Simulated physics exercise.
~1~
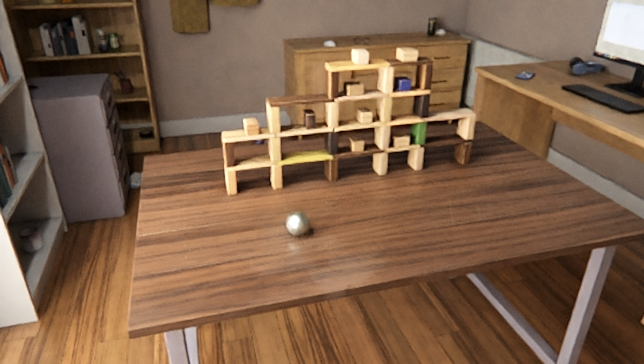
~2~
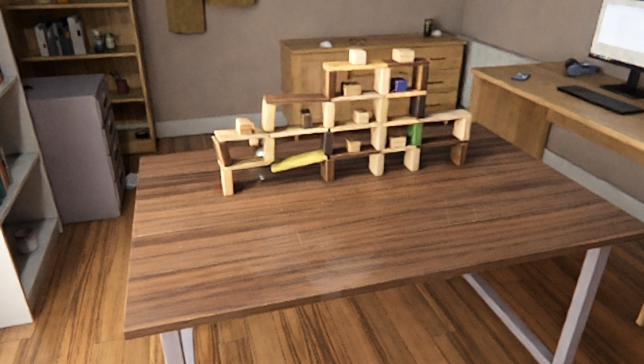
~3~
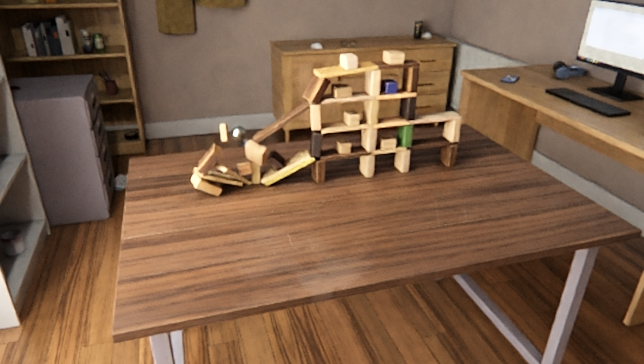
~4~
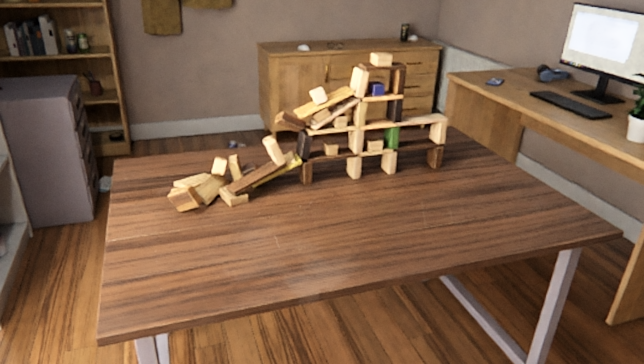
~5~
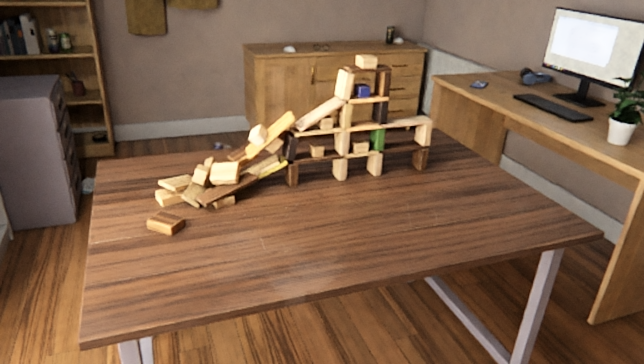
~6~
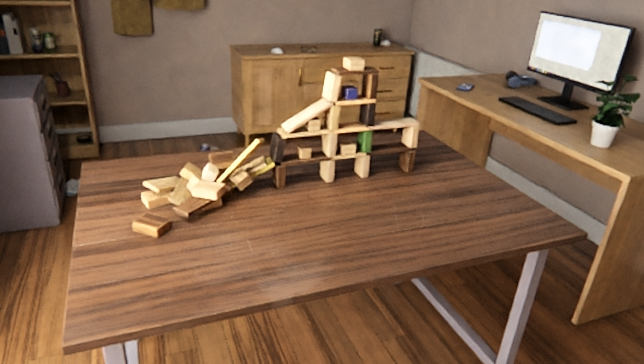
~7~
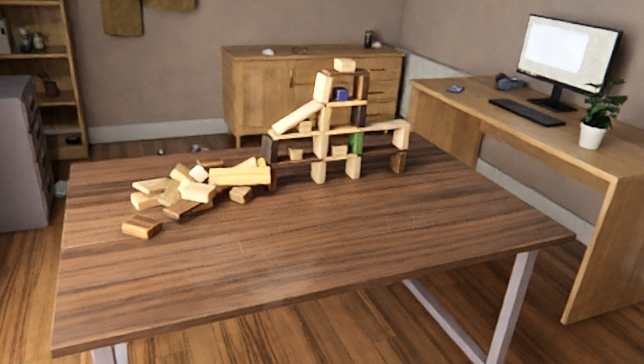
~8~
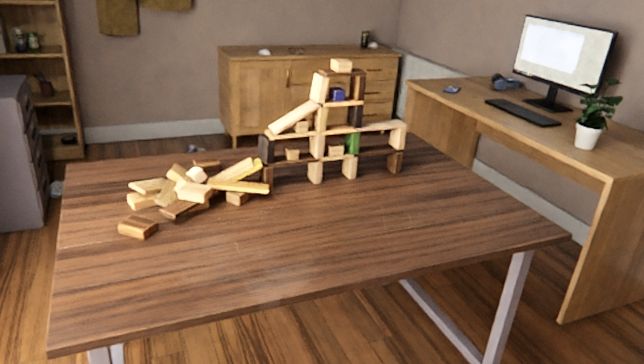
A silvery ball rolls across a brown wooden table, seen from slightly above in a room with shelves and a desk, toward the left end of a tiered structure of pale and dark wooden blocks and planks. It reaches the lower left posts, which tip, and the yellow plank there drops at one end. The left side collapses into a heap, then the upper left planks tilt and slide down after it as the view drifts right. At the end, loose pieces lie scattered at left, while the right part still stands with its green post and blue block in place.
